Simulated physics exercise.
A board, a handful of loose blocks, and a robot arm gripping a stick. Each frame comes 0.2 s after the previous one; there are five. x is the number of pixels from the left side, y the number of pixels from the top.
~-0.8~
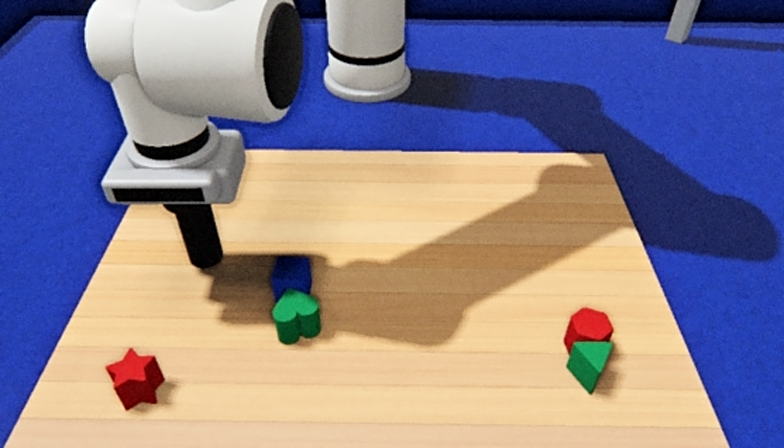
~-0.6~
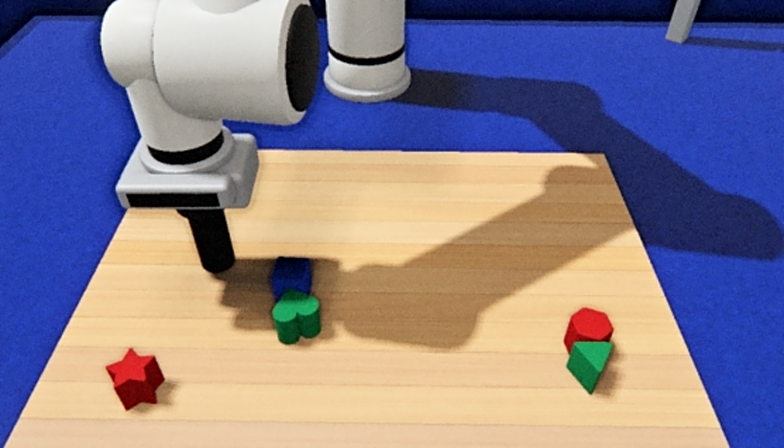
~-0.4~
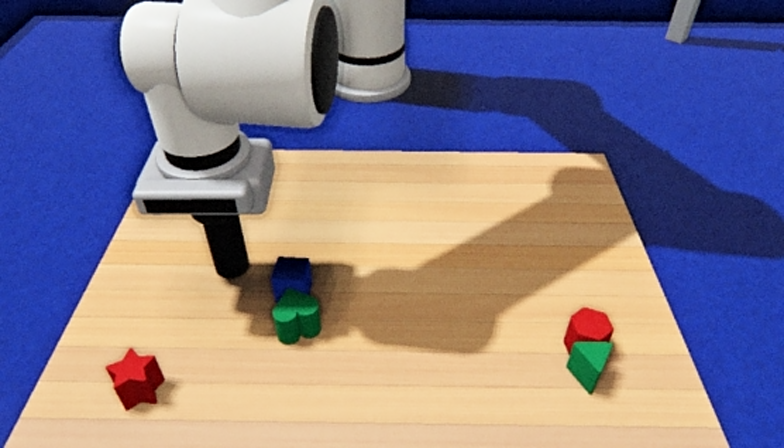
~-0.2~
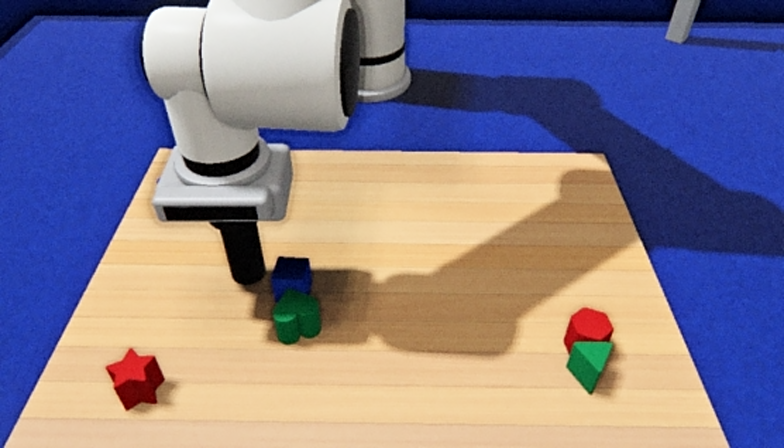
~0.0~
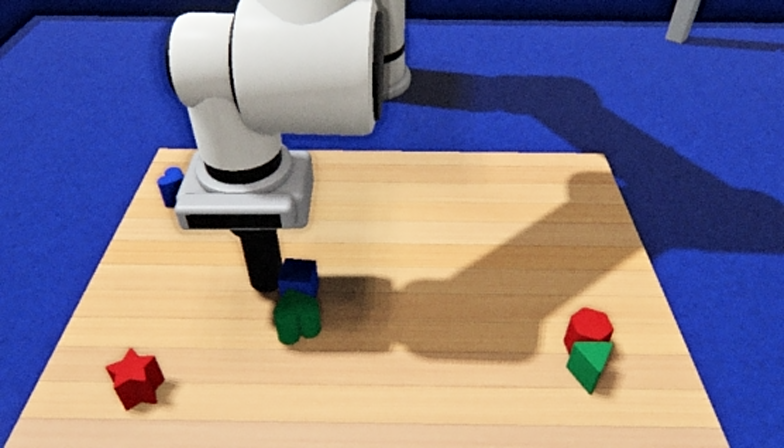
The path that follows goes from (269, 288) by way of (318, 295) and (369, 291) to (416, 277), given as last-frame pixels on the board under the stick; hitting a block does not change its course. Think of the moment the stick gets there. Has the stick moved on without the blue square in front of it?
Answer: Yes.
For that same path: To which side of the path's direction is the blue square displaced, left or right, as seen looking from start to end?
The right-hand side.
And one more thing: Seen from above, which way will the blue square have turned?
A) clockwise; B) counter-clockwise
My answer is option A.
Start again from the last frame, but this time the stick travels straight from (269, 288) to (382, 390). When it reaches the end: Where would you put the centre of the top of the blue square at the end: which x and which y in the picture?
Somewhere near (332, 280).
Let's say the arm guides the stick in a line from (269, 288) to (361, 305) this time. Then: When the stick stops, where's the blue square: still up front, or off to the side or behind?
It holds its place in front.
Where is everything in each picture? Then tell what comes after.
The first frame shows tip of the stick at (207, 257), middles of tops, green heart-shaped block at (295, 305), blue square at (290, 267).
The second frame shows stick at (219, 261), nothing pushed.
The third frame shows stick at (233, 267), nothing pushed.
The fourth frame shows stick at (249, 273), nothing pushed.
The fifth frame shows stick at (268, 280), green heart-shaped block at (295, 305), blue square at (297, 269).
The first path, step by step. One third of the way, stick at (318, 287); blue square at (347, 281), turned 20° clockwise.
Two thirds of the way, stick at (369, 283); blue square at (388, 288), turned 55° clockwise.
At the end, stick at (416, 269); green heart-shaped block unmoved; blue square at (390, 289), turned 65° clockwise.
